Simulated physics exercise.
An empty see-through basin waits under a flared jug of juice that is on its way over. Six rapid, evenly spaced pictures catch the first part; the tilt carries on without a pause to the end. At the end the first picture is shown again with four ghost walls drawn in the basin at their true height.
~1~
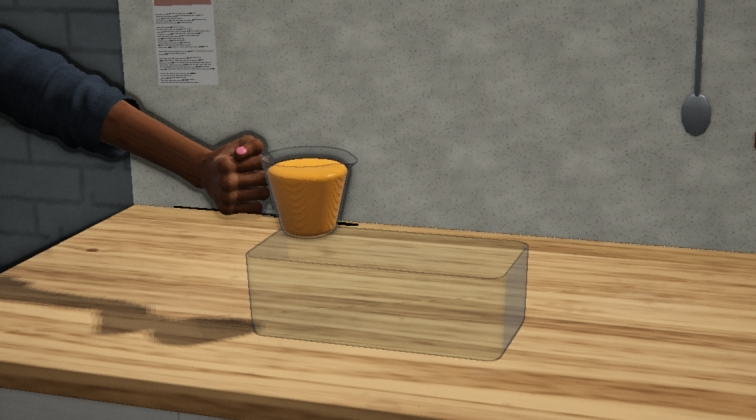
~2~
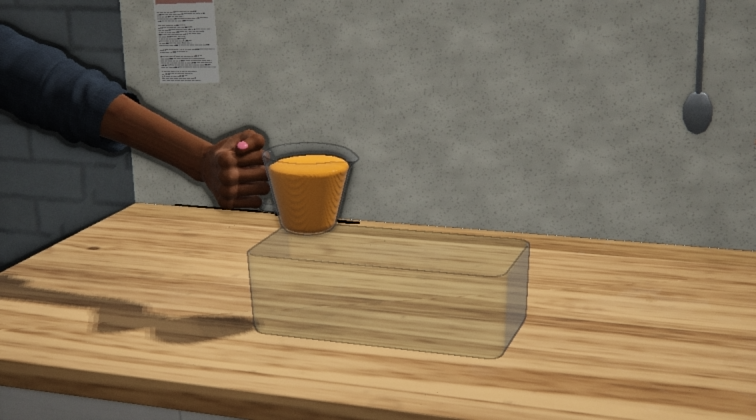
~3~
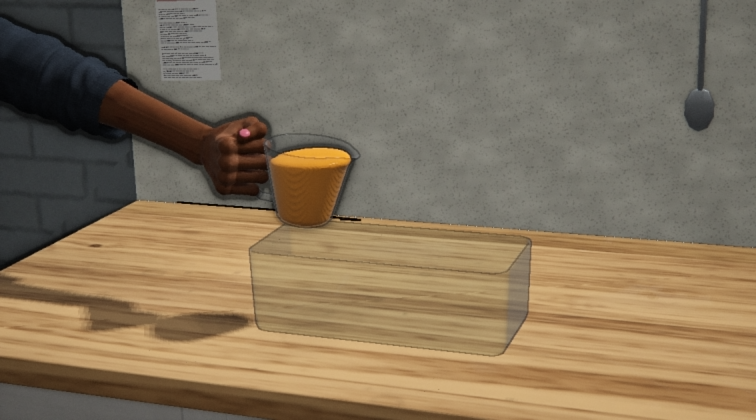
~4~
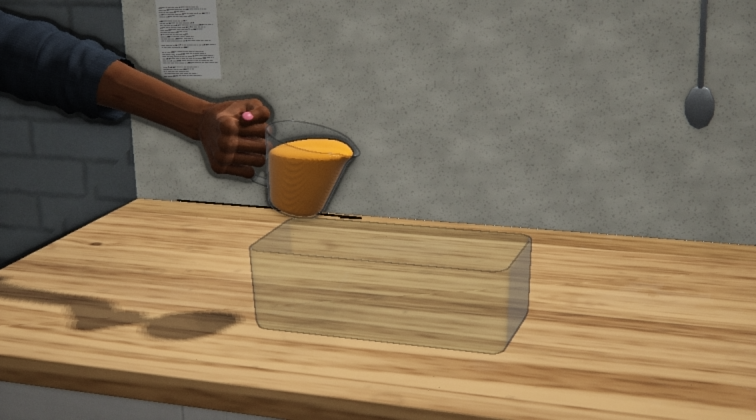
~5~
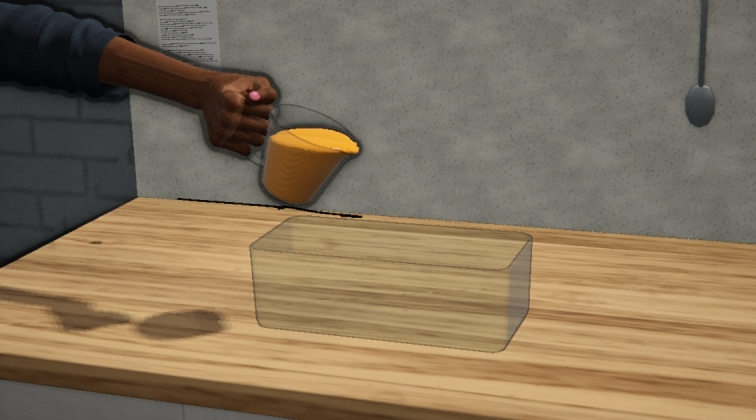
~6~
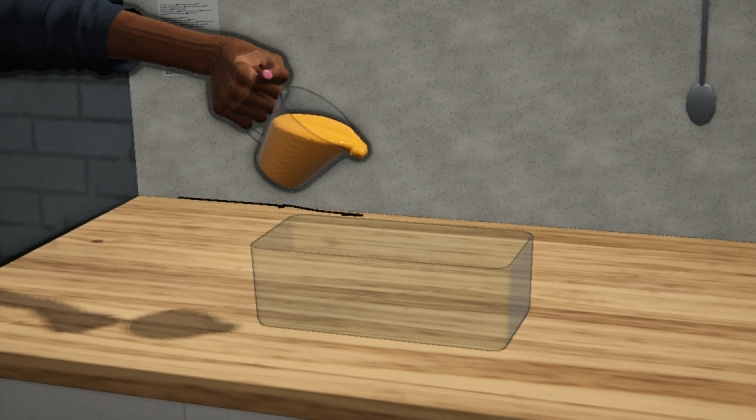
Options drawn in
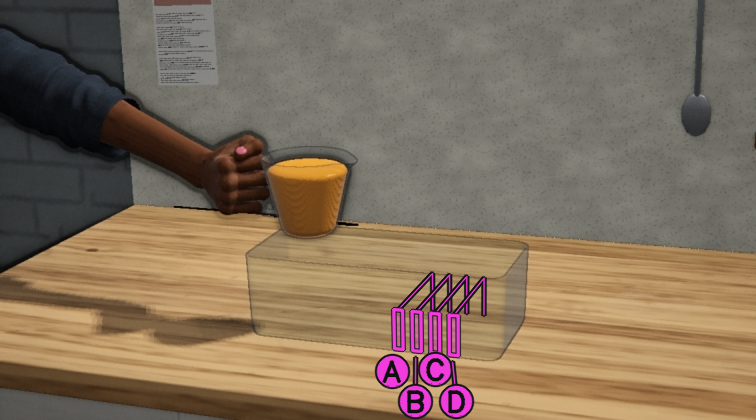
The clip opens on a hand at the left holding an upright, flared clear jug of orange juice above an empty see-through basin on a wooden counter. The hand lifts and gradually tilts the jug to the right, and the juice slides up to the lip and bulges just over it.
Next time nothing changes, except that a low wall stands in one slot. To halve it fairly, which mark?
It is B.
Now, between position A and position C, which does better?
Here it is position A.
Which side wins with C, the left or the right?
More ends on the left.
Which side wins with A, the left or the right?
The right side.
On the marked copy, A at (397, 355); B at (415, 357); C at (434, 359); D at (452, 361).
Choosing A, about 18 % ends left of the wall and 71 % right of it; 11 % is lost outside.
Choosing B, about 51 % ends left of the wall and 42 % right of it; 8 % is lost outside.
Choosing C, about 89 % ends left of the wall and 7 % right of it; 4 % is lost outside.
Choosing D, about 87 % ends left of the wall and 5 % right of it; 8 % is lost outside.
